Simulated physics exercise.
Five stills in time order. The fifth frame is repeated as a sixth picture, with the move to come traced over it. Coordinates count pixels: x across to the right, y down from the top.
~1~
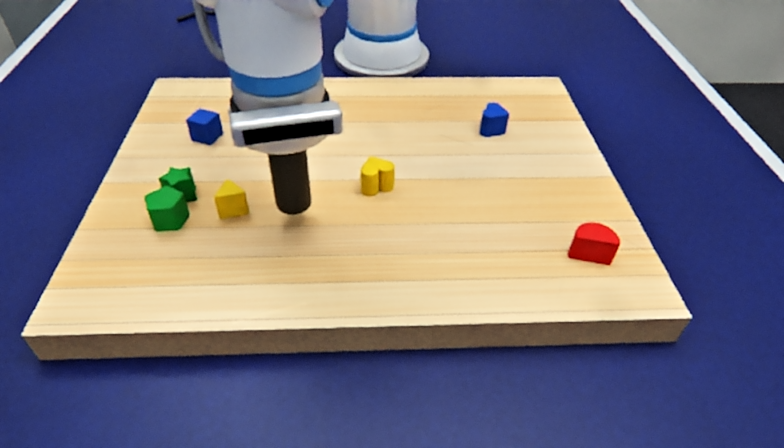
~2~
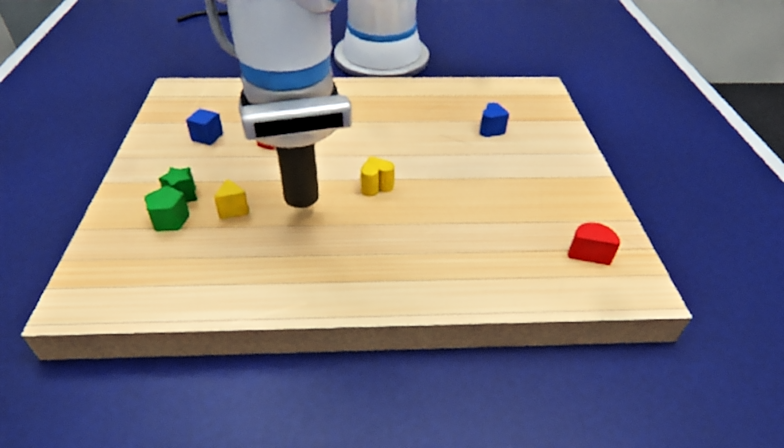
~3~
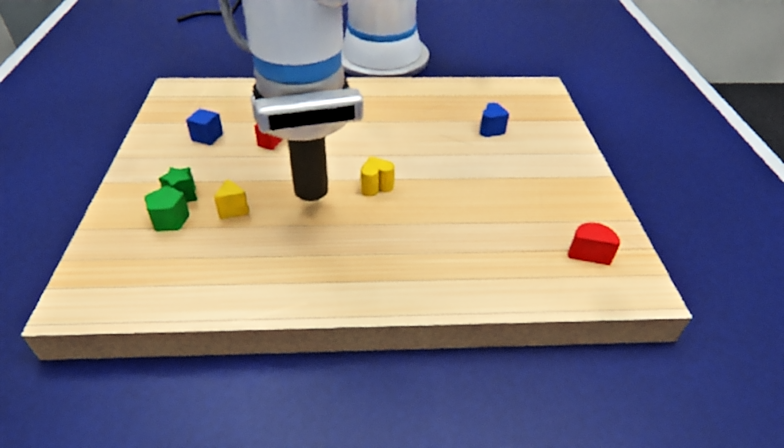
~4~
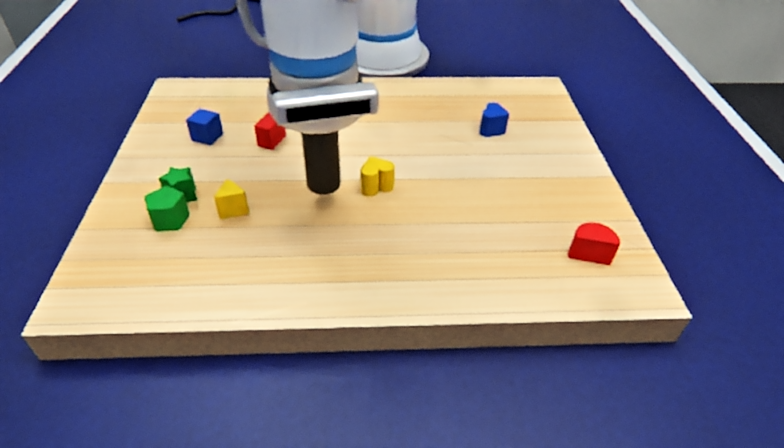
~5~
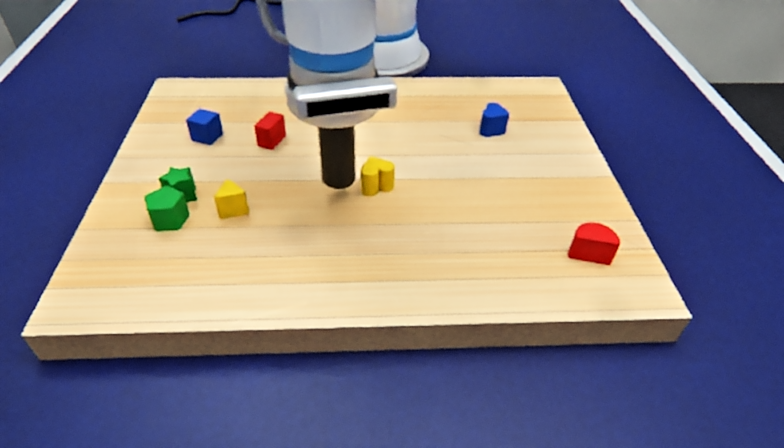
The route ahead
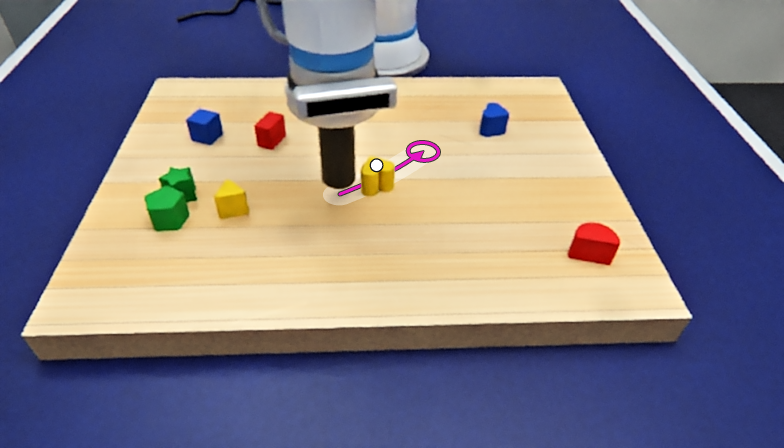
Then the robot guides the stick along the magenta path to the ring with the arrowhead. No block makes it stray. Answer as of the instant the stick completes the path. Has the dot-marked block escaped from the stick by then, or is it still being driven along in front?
The block gets away.
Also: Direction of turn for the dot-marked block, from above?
Seen from above, its turn is clockwise.
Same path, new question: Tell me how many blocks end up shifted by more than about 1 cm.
Only one of them.
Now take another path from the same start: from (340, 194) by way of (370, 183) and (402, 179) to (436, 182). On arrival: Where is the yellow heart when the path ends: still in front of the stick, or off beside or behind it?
Pushed along.
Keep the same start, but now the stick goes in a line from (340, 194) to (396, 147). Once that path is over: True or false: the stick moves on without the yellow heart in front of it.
My answer: True.
The drawn path runs from (340, 194) through (387, 174) to (423, 151); the dot is on the yellow heart.
The first path, step by step. One third of the way, stick (373, 166); yellow heart (406, 157), turned 15° clockwise.
Two thirds of the way, stick (401, 152); yellow heart (434, 152), turned 60° clockwise.
At the end, stick (424, 137); yellow heart (441, 150), turned 95° clockwise.
